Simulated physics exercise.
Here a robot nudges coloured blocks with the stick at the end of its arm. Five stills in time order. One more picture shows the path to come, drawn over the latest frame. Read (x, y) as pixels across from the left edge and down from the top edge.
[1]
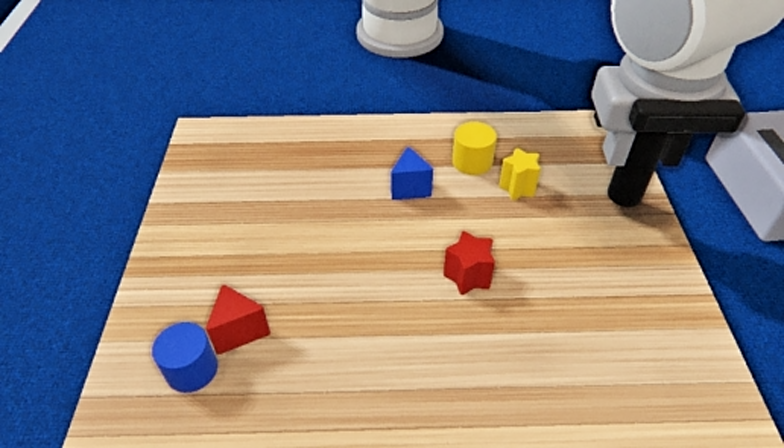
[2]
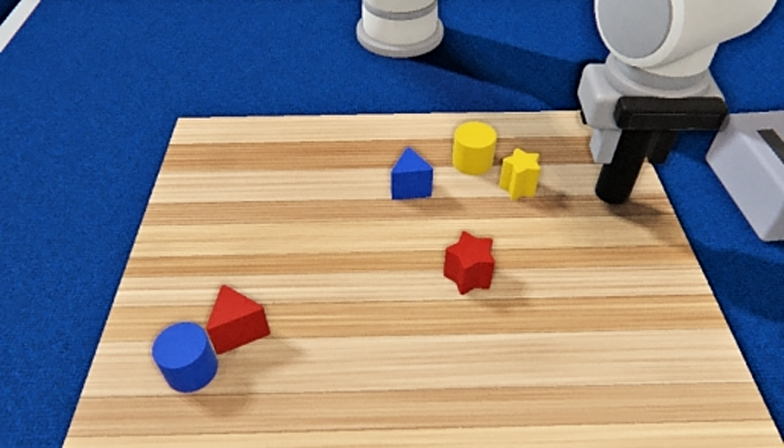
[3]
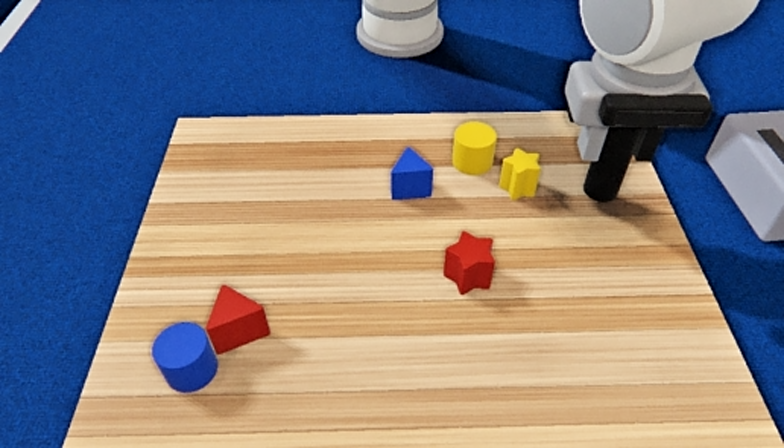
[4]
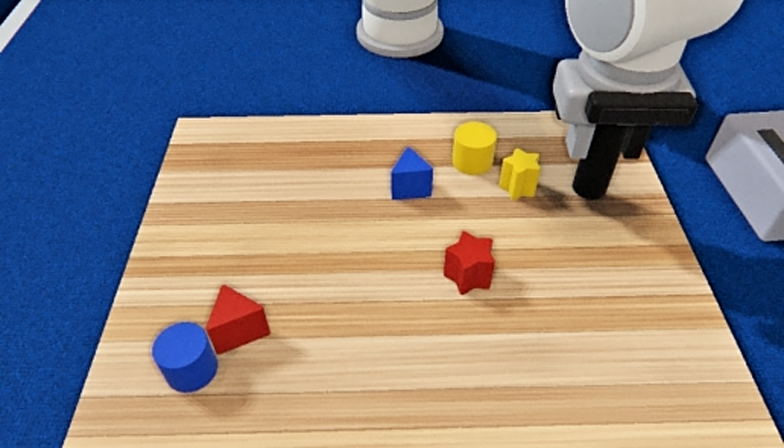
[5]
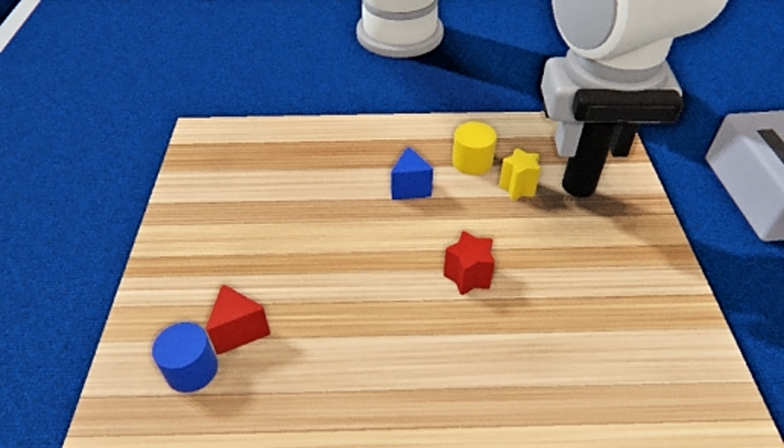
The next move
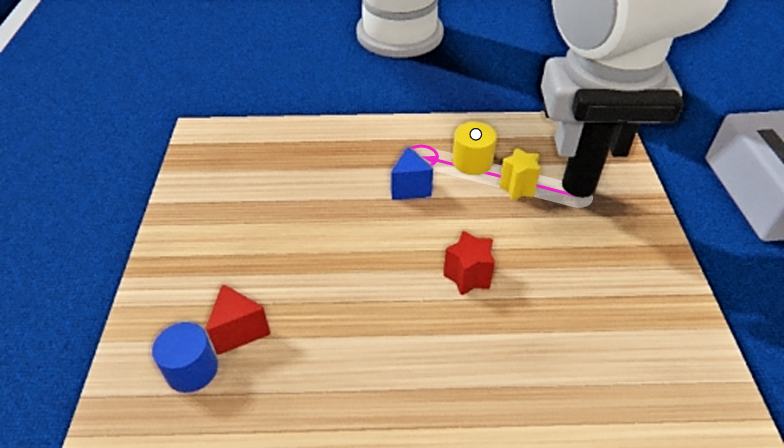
A robot arm with a black stick moves a short way left along the far right of a wooden board, nearing a yellow star, while the red, blue and yellow blocks all stay where they are.
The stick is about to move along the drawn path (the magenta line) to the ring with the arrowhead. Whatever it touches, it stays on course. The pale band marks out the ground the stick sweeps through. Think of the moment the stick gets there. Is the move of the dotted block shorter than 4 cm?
No, that is not what happens.
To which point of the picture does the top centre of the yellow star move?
Around pixel (453, 157).
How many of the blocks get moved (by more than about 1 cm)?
It displaces two.
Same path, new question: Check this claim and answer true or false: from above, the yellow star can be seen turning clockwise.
The claim does not hold.
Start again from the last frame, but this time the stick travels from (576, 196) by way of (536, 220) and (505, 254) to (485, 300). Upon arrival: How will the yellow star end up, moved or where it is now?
The yellow star does not move.
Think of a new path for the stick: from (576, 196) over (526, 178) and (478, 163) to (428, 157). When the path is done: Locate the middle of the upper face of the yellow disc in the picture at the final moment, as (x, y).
The centre of its top will be at (400, 116).
The drawn path runs straight from (576, 196) to (422, 156); the dot is on the yellow disc.
What follows on the original path. One third of the way, stick at (524, 172); yellow star at (497, 156).
Two thirds of the way, stick at (471, 159); yellow disc at (448, 123); yellow star at (458, 158), turned 60° anticlockwise.
At the end, stick at (422, 147); blue triangular piece not moved; yellow disc at (420, 107); yellow star at (453, 157), turned 85° anticlockwise.
